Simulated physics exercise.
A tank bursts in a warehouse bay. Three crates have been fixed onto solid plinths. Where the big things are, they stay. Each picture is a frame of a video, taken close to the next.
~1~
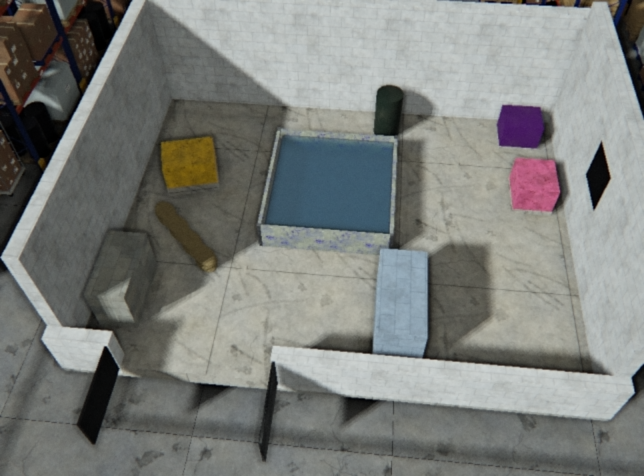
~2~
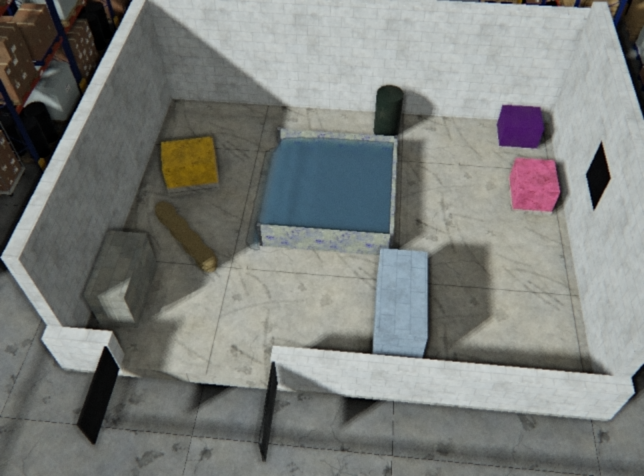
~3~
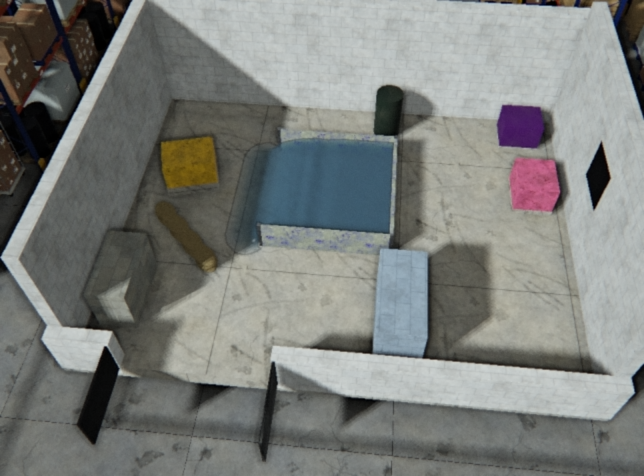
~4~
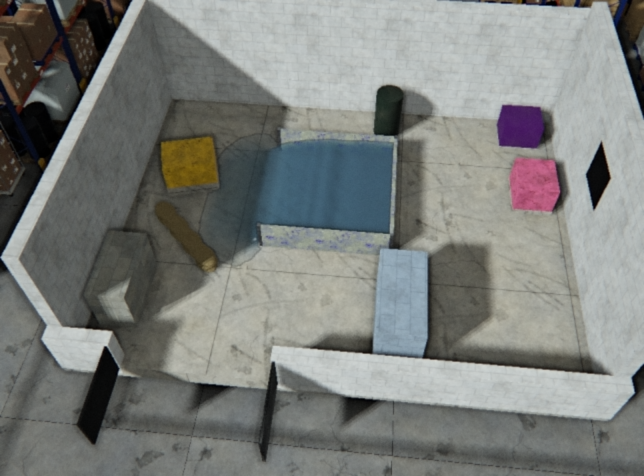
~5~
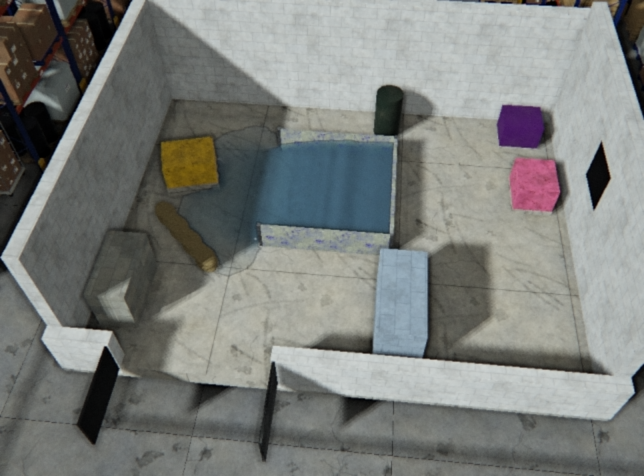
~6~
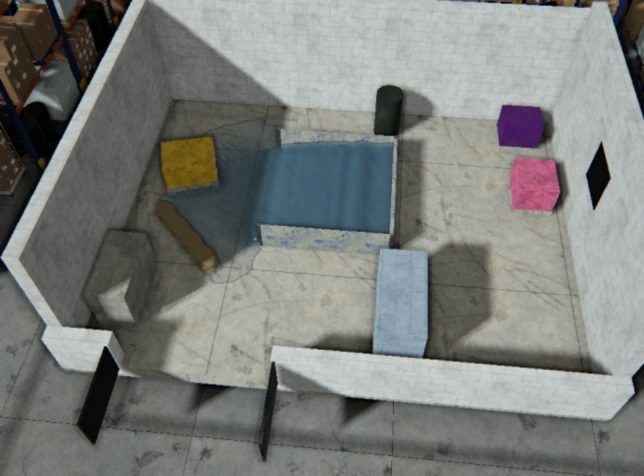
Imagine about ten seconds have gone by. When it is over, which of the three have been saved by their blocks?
The purple crate will be touched; the yellow crate will be touched; the pink crate will not be touched.
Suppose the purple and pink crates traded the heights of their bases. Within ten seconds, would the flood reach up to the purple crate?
I'd expect the purple to be swamped.
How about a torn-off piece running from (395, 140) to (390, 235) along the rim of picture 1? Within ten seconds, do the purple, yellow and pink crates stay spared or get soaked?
The purple crate gets drenched; the yellow crate stays untouched; the pink crate gets drenched.
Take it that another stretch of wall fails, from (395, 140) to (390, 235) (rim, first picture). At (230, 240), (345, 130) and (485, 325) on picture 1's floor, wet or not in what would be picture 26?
In the order given, the spots are not soaked, not soaked and swamped.
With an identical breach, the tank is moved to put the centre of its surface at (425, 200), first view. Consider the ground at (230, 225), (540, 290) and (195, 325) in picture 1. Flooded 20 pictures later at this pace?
As listed: Wet, dry, under water.
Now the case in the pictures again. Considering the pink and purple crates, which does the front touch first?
That's the purple crate.
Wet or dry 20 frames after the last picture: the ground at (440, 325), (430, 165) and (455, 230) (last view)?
Going through them one by one, the first is spared, the second spared and the third spared.
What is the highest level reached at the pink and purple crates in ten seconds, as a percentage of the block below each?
Around 70 % and 280 %.
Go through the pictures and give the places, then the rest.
In the first frame, the open tank at (331, 182) is whole and still.
In the second frame, water pours out at (273, 188) and has run to (254, 246).
In the third frame, water pours out at (273, 190) and has run to (240, 250).
In the fourth frame, the front is at (222, 256), out from the gap at (273, 190).
In the fifth frame, the front is at (226, 137), out from the gap at (273, 190).
In the sixth frame, the front is at a hidden place, out from the gap at (273, 191).
A moment on, water covers 20 % of the floor; the purple crate not reached, the yellow crate water round its plinth, the pink crate not reached.
Next, water covers 25 % of the floor; the purple crate not reached, the yellow crate water round its plinth, the pink crate not reached.
Then, water covers 40 % of the floor; the purple crate not reached, the yellow crate water round its plinth, the pink crate not reached.
Later, water covers 60 % of the floor; the purple crate water round its plinth, the yellow crate water round its plinth, the pink crate not reached.
In the end, water covers 75 % of the floor; the purple crate was topped, the yellow crate was topped, the pink crate stayed above the water.
